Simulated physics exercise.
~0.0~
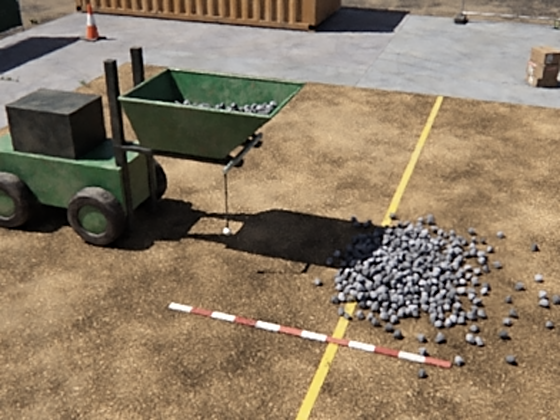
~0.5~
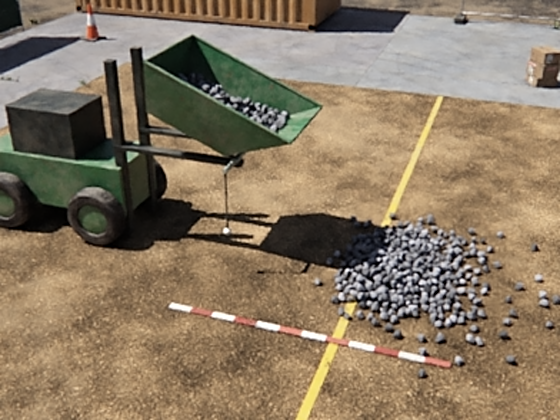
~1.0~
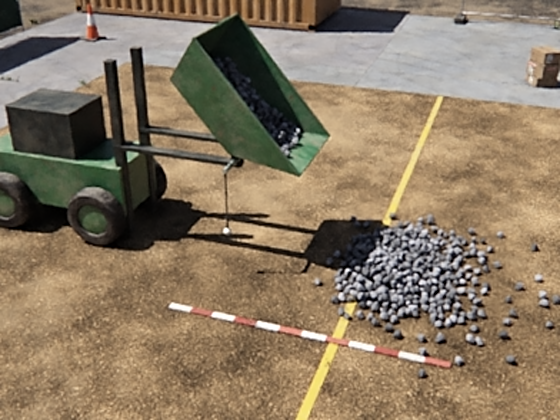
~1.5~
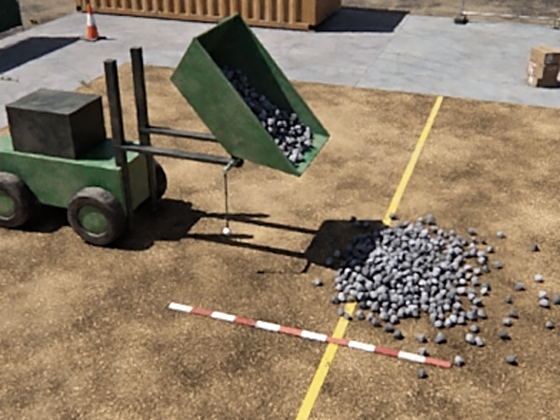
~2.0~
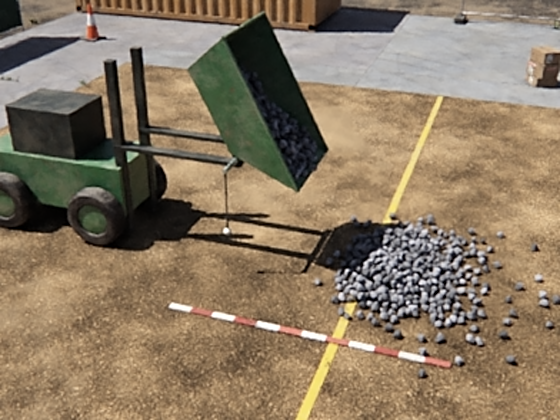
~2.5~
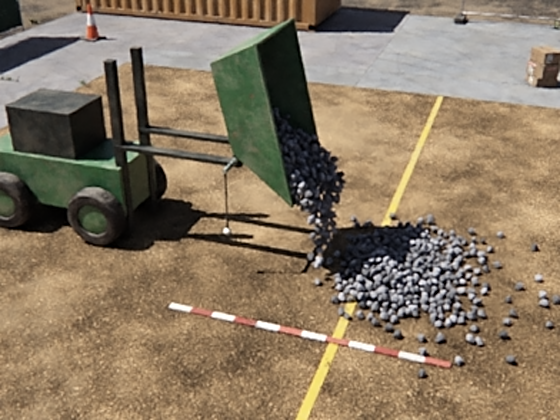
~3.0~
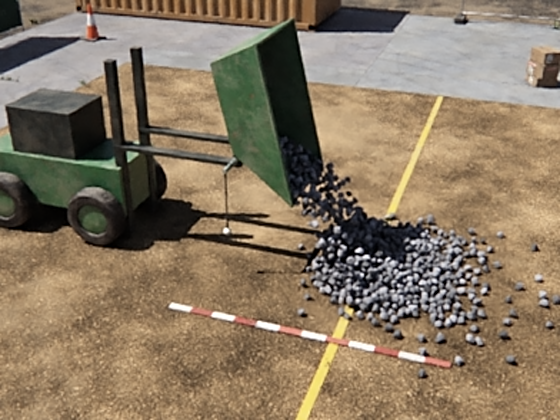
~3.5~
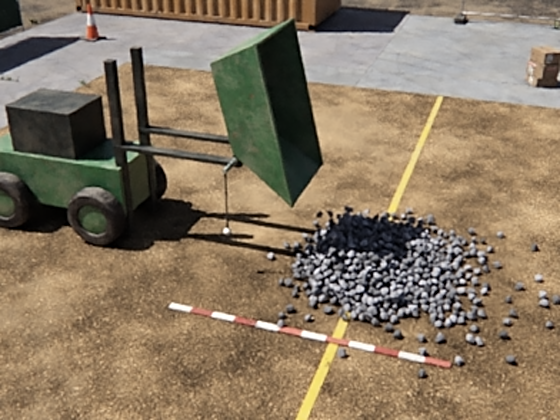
On a sunlit yard of brown ground, a green forklift holds a raised skip of grey stones beside a pile already lying across a yellow line. The skip tips to the right, its stones gathering toward the lower edge, and pauses partway with none spilling. It then tilts further until it stands steeply, and the stones pour over its lip onto the near side of the heap. The last ones tumble down and spread the pile leftward, short of the line. The skip ends empty and still tipped, above a broader heap straddling the line.
